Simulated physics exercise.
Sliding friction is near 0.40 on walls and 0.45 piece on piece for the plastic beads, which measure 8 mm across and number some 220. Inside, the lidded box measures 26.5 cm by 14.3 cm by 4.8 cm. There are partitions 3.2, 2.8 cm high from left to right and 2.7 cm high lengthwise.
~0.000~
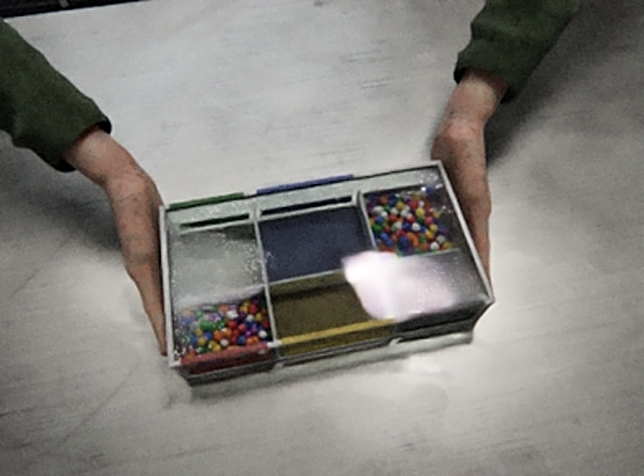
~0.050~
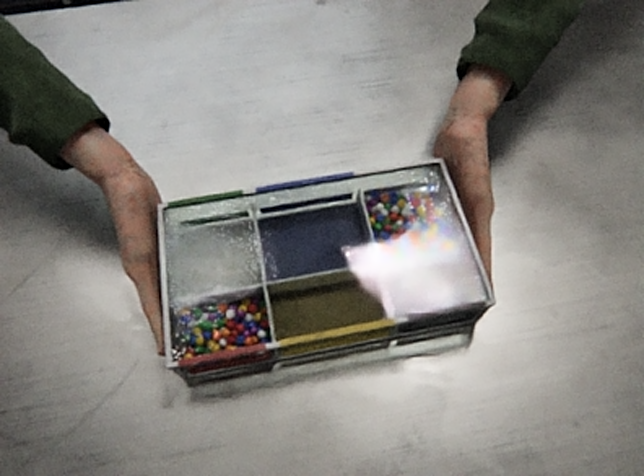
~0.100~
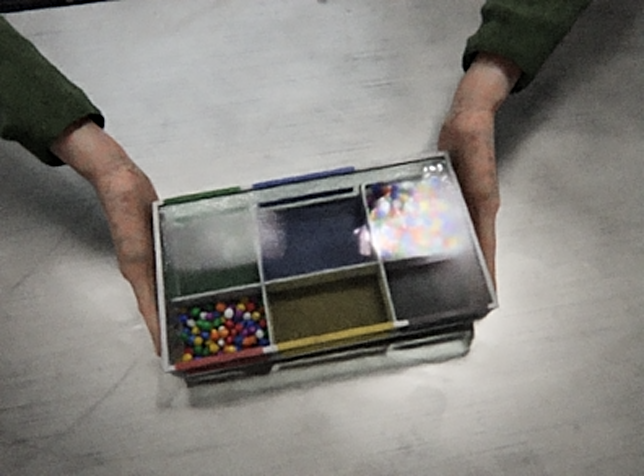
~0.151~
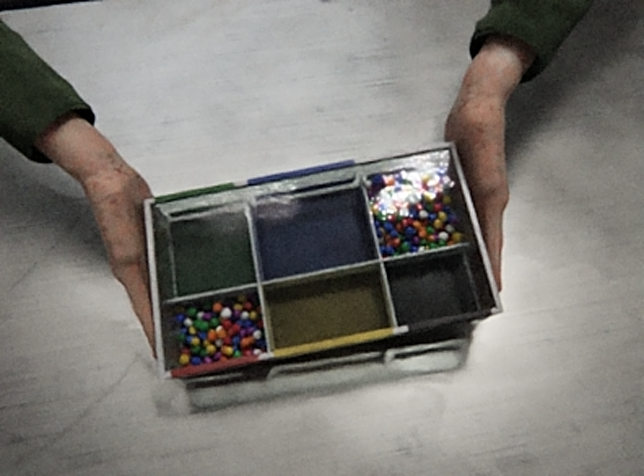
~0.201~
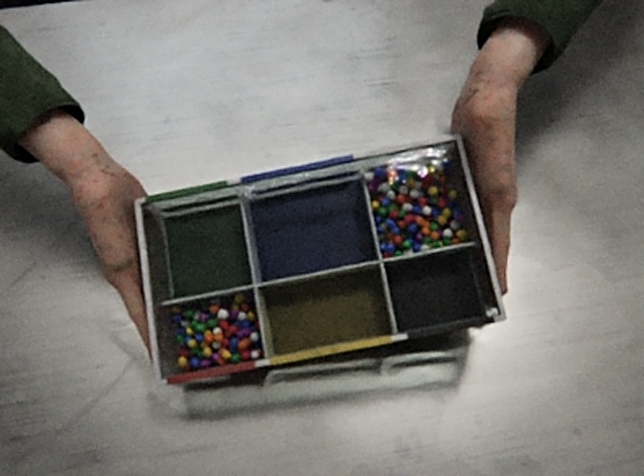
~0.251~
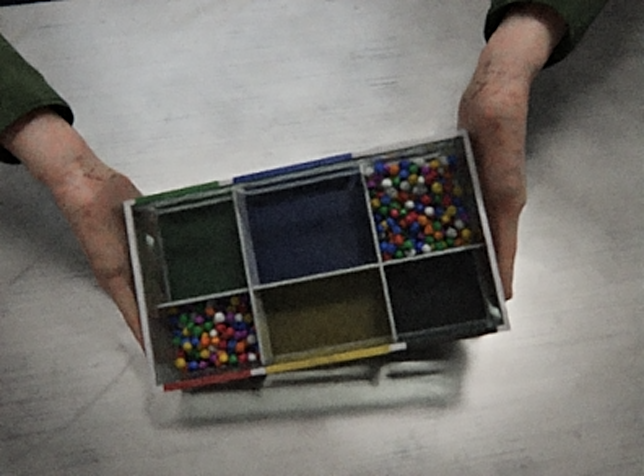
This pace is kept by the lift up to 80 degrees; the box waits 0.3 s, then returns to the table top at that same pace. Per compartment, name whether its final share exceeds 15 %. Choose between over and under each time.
Red: Over. Blue: Under. Green: Under. Yellow: Over. White: Over. Black: Under.
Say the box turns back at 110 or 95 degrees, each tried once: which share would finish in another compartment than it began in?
Close to 65 in a hundred first, and 60 in a hundred second.
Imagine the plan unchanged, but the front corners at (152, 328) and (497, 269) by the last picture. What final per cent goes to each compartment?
It comes out as red at 30 percent, blue at 0 percent, green at 5 percent, yellow at 0 percent, white at 65 percent and black at 0 percent.
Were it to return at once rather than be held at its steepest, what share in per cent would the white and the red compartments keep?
Result - white: 25 %; red: 35 %.
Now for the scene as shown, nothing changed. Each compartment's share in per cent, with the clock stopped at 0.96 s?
In per cent: Red 35; blue 0; green 0; yellow 20; white 30; black 15.
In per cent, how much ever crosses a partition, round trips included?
40 per cent or so.
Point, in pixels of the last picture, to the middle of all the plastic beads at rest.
Approximately (309, 321) in the last picture.
After 0.96 s, tilt 80 degrees; red 35 %, yellow 20 %, white 30 %, black 15 %.
After 1.42 s, tilt 42 degrees; red 40 %, yellow 30 %, white 25 %, black 5 %.
Then, at 1.97 s, tilt 0 degrees; red 40 %, yellow 30 %, white 25 %, black 5 %.
In the end, at 2.4 s, red 40 %, blue 0 %, green 0 %, yellow 30 %, white 25 %, black 5 %.
